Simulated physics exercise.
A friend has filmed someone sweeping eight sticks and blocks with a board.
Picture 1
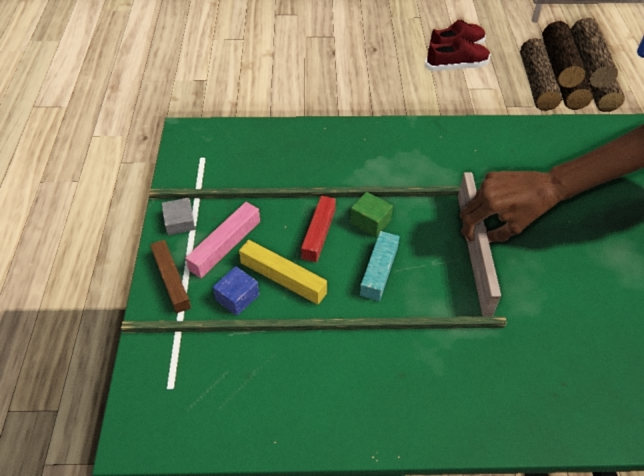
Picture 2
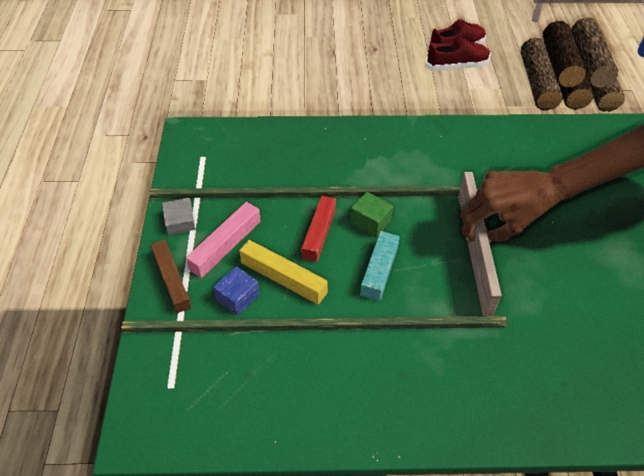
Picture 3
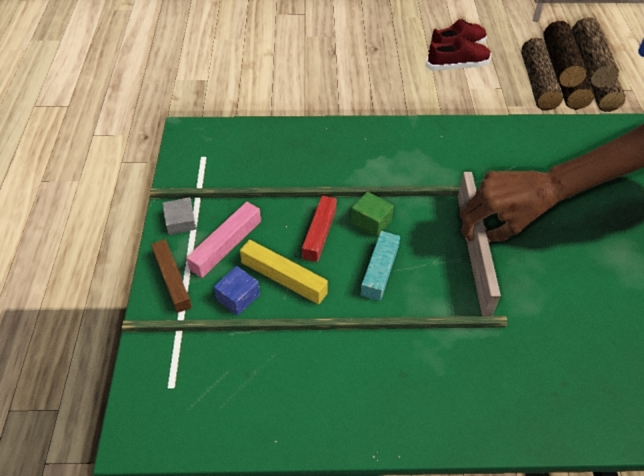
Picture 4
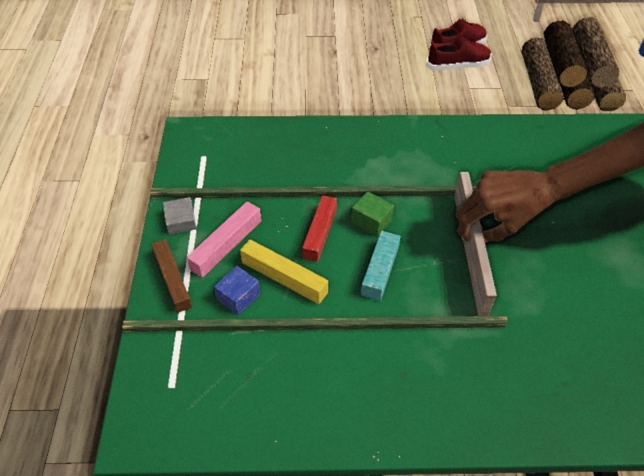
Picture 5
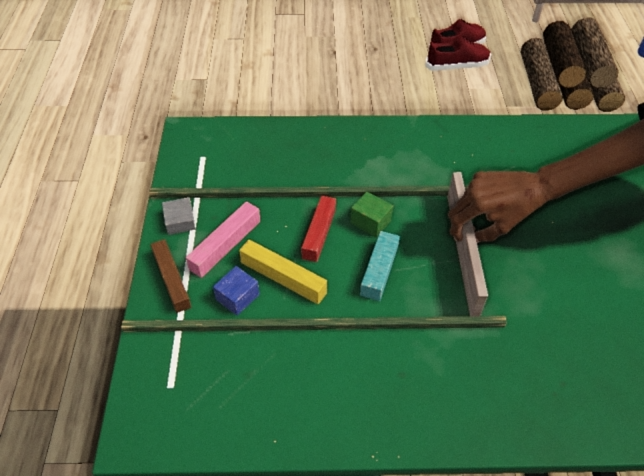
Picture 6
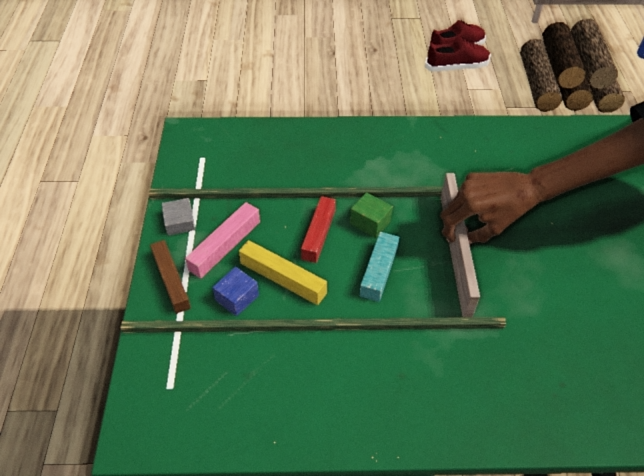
Board held by a hand sliding slightly left between two rails on a green table, the colourful blocks and sticks lying still.
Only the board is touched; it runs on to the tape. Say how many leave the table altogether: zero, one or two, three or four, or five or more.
As it turns out, the number that fall off is three or four.
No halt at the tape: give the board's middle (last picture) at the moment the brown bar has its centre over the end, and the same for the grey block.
Its middle is around (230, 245) and around (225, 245).
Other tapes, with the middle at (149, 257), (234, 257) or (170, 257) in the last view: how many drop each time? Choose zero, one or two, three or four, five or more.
The falls would be more than four; none at all; 5 or more.
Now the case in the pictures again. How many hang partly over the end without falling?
Overhanging: 3.
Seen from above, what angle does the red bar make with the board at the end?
About 20°.
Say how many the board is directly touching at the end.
2 of them.
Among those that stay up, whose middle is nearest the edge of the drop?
The blue block.
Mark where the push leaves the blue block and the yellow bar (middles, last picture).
The blue block stops around (122, 305); the yellow bar around (138, 274).
A little later, none off yet; grey block at rest near (178, 217); brown bar at rest near (170, 276); pink bar at rest near (224, 239).
Next, none off yet; grey block at rest near (178, 217); brown bar at rest near (167, 277); pink bar shifted a little near (206, 236).
Later still, none off yet; grey block shifted about its own width near (150, 209); brown bar shifted a little near (130, 282); pink bar shifted about its own width near (162, 226).
When it is over, the number that fall off is three or four; down, pink bar, brown bar and grey block.
